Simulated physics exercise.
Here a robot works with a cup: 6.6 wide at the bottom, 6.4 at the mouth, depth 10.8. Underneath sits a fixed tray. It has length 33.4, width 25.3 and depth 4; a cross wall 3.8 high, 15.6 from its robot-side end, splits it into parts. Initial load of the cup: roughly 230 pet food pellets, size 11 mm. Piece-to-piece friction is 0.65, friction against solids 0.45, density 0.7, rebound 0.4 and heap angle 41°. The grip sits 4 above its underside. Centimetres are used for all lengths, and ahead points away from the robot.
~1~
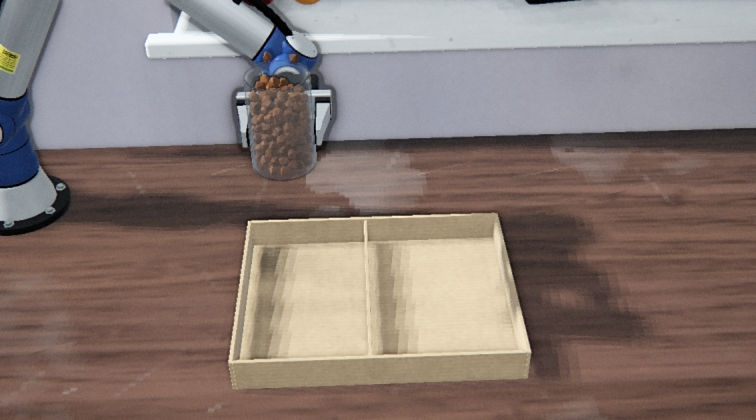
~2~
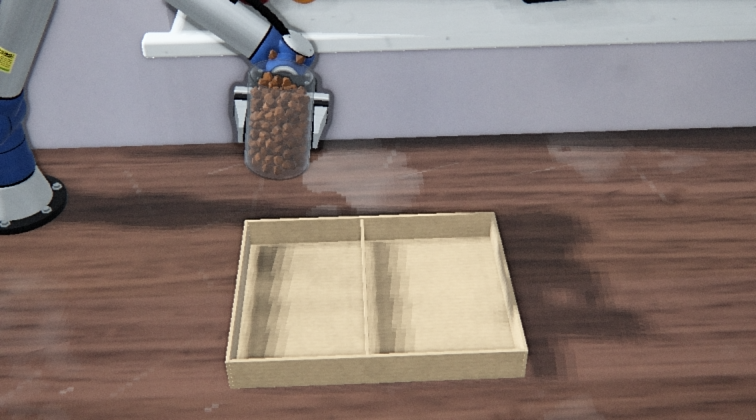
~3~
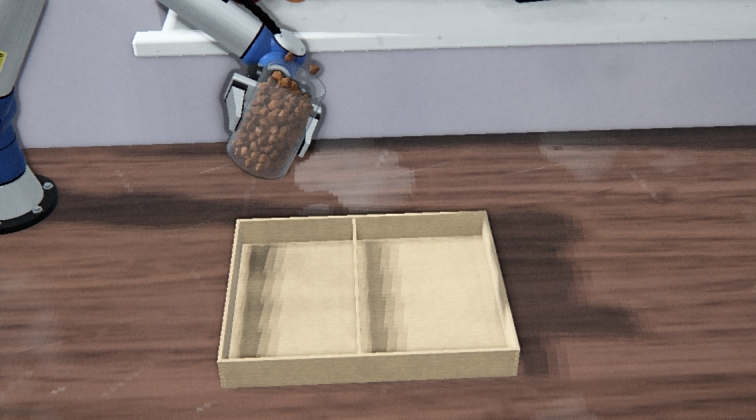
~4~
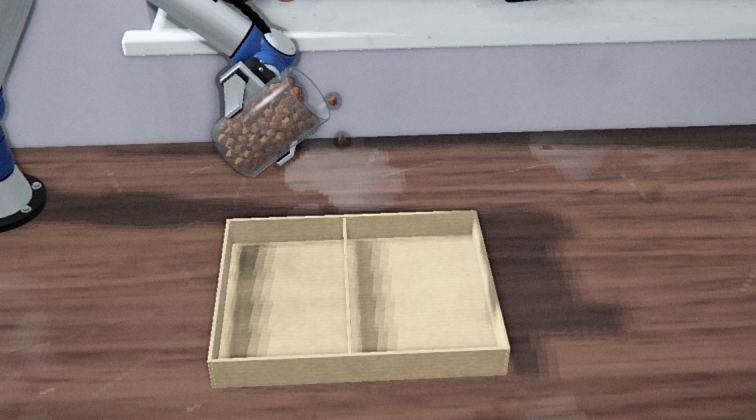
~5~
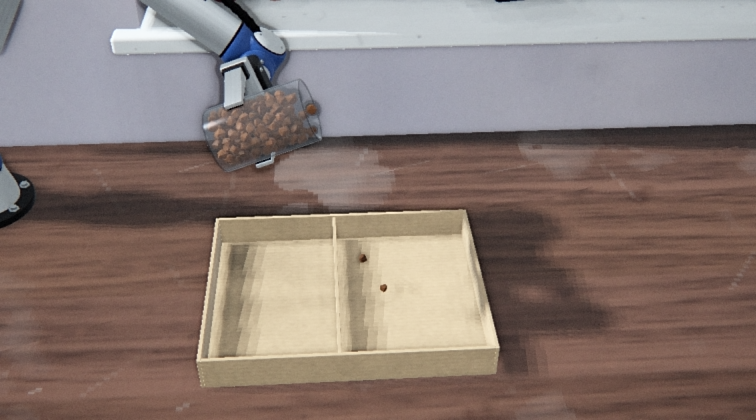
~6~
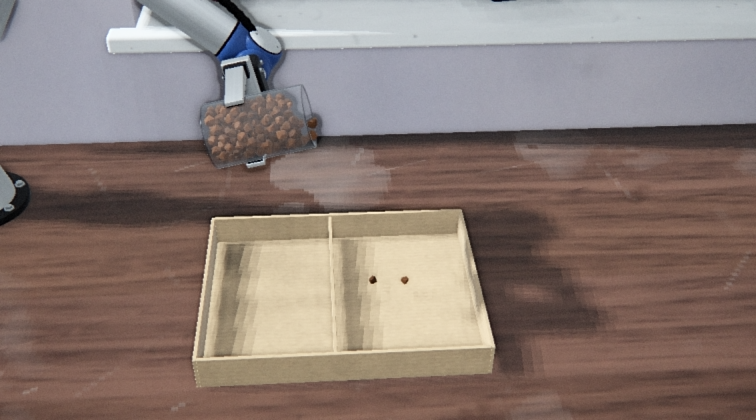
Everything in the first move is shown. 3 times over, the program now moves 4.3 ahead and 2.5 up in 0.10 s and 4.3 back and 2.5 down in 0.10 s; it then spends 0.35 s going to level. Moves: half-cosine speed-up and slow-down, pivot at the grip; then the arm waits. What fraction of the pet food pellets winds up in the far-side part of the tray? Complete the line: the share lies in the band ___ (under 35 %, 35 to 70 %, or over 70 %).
The share lies in the band over 70 %.
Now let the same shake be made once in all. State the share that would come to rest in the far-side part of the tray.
70 per cent.
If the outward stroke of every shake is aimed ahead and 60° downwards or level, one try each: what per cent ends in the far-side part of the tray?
I'd say close to 15 percent for the first and close to 50 percent for the second.
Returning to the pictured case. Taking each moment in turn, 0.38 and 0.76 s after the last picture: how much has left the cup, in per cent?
Around 70 % and around 90 %.
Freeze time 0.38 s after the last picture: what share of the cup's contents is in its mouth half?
90 %.
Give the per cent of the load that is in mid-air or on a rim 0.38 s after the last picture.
I'd reckon close to 9 per cent.
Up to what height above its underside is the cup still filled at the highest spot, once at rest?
It reaches close to 2.0 cm in the end.
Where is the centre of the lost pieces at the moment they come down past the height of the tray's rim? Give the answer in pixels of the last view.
They come down centred close to (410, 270).
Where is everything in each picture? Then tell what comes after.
Cup middle at (281, 122), level; upper third of the load around (281, 102), from x 255 to 310, top at y 55; 226 in the cup, in the first picture.
Cup middle at (279, 121), tilted 7° forward; upper third of the load around (279, 102), from x 255 to 305, top at y 55, in the second picture.
Cup middle at (275, 121), tilted 27° forward; upper third of the load around (282, 103), from x 235 to 315, top at y 55, in the third picture.
Cup middle at (270, 124), tilted 51° forward; upper third of the load around (276, 109), from x 225 to 340, top at y 85; 224 in the cup, 2 in flight or on a rim, in the fourth picture.
Cup middle at (262, 126), tilted 71° forward; upper third of the load around (264, 113), from x 215 to 385, top at y 95; 224 in the cup, 2 in the far-side part, in the fifth picture.
Cup middle at (258, 126), tilted 78° forward; upper third of the load around (255, 113), from x 210 to 405, top at y 100; 224 in the cup, 2 in the far-side part, in the sixth picture.
Then, 0.38 s after the last picture, tilted 78° forward, highest piece 28 above the table; 138 in the far-side part, 68 in the cup, 20 in flight or on a rim.
Then, 0.76 s after the last picture, tilted 44° forward, highest piece 29 above the table; 191 in the far-side part, 22 in the cup, 7 on the table or floor, 2 in the robot-side part, 4 in flight or on a rim.
Then, 1.15 s after the last picture, level, highest piece 24 above the table; 194 in the far-side part, 22 in the cup, 8 on the table or floor, 2 in the robot-side part.
Then, 2.20 s after the last picture, level, highest piece 24 above the table; 194 in the far-side part, 22 in the cup, 8 on the table or floor, 2 in the robot-side part.
Final count, 194 in the far-side part, 22 in the cup, 8 on the table or floor, 2 in the robot-side part. That is 86 % in the far-side part of the tray.
